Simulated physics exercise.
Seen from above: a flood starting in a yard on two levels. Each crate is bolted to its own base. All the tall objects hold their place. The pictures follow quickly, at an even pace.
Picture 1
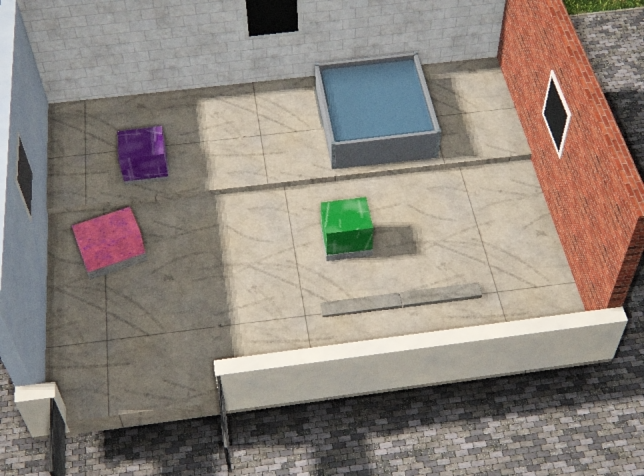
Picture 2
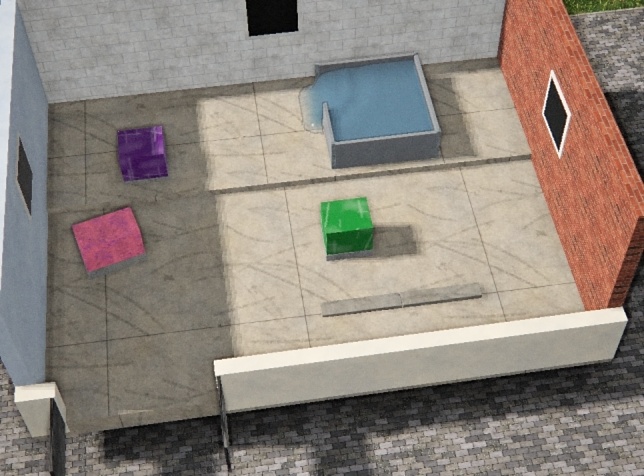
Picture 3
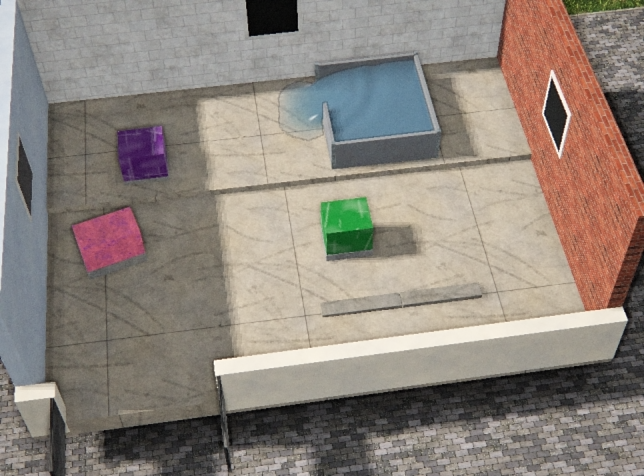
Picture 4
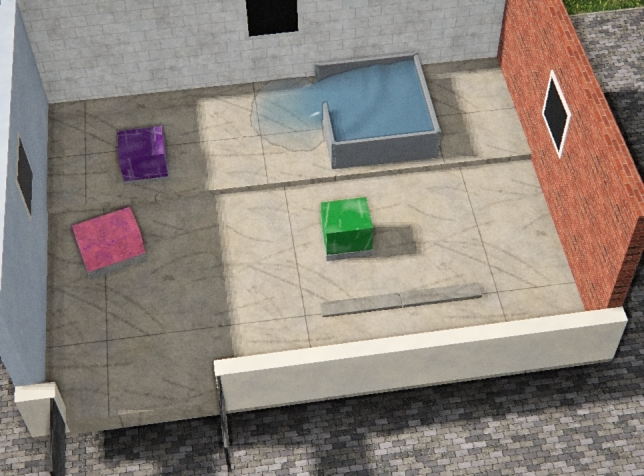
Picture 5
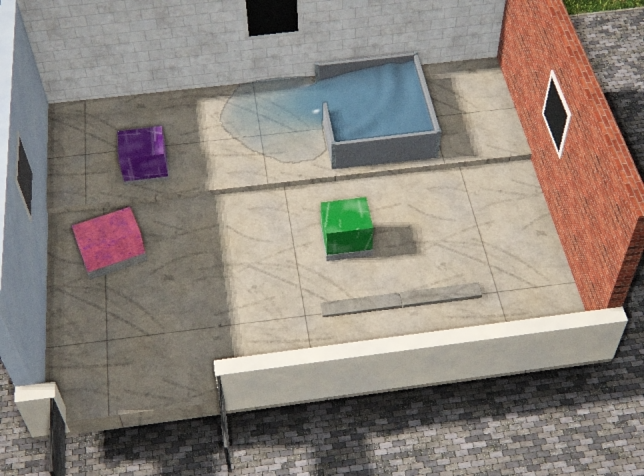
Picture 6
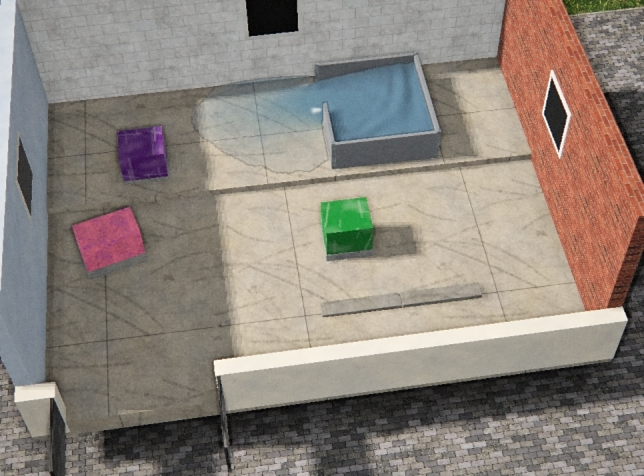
Water poured out through a gap in the left side of a raised grey tank and spread leftward across the pale paving toward the back wall, while the coloured blocks stayed still.
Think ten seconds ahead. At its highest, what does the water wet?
One by one: The green crate escapes dry; the pink crate escapes dry; the purple crate is wetted.
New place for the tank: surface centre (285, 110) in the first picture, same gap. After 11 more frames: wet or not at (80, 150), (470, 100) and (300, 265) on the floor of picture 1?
As listed: Covered, dry, not flooded.
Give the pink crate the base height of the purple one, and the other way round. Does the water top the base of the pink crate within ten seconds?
The pink one takes water.
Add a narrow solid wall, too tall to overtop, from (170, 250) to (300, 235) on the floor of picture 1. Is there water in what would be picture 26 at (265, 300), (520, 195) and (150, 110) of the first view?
In turn: No water, free of water, flooded.
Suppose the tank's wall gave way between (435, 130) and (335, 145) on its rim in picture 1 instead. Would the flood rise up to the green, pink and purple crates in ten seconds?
One by one: Green crate takes water; pink crate remains dry; purple crate stays dry.
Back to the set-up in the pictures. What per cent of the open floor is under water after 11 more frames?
Near 20 in a hundred.
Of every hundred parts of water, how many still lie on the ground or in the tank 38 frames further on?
I make it 96 per cent.
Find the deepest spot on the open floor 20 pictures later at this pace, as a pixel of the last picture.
Roughly at (59, 153).
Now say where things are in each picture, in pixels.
In the first picture, still water in the water tank at (376, 100).
In the second picture, the front is at (307, 89), out from the gap at (323, 101).
In the third picture, the front is at (286, 128), out from the gap at (323, 102).
In the fourth picture, water pours out at (323, 103) and has run to (258, 126).
In the fifth picture, water pours out at (323, 103) and has run to (226, 122).
In the sixth picture, water pours out at (323, 102) and has run to (198, 115).
A moment on, water covers 15 % of the floor; the green crate not reached, the pink crate not reached, the purple crate water round its plinth.
Next, water covers 20 % of the floor; the green crate not reached, the pink crate water round its plinth, the purple crate water round its plinth.
Then, water covers 30 % of the floor; the green crate not reached, the pink crate water round its plinth, the purple crate water round its plinth.
Later, water covers 45 % of the floor; the green crate not reached, the pink crate water round its plinth, the purple crate water round its plinth.
In the end, water covers 65 % of the floor; the green crate stayed above the water, the pink crate stayed above the water, the purple crate was topped.
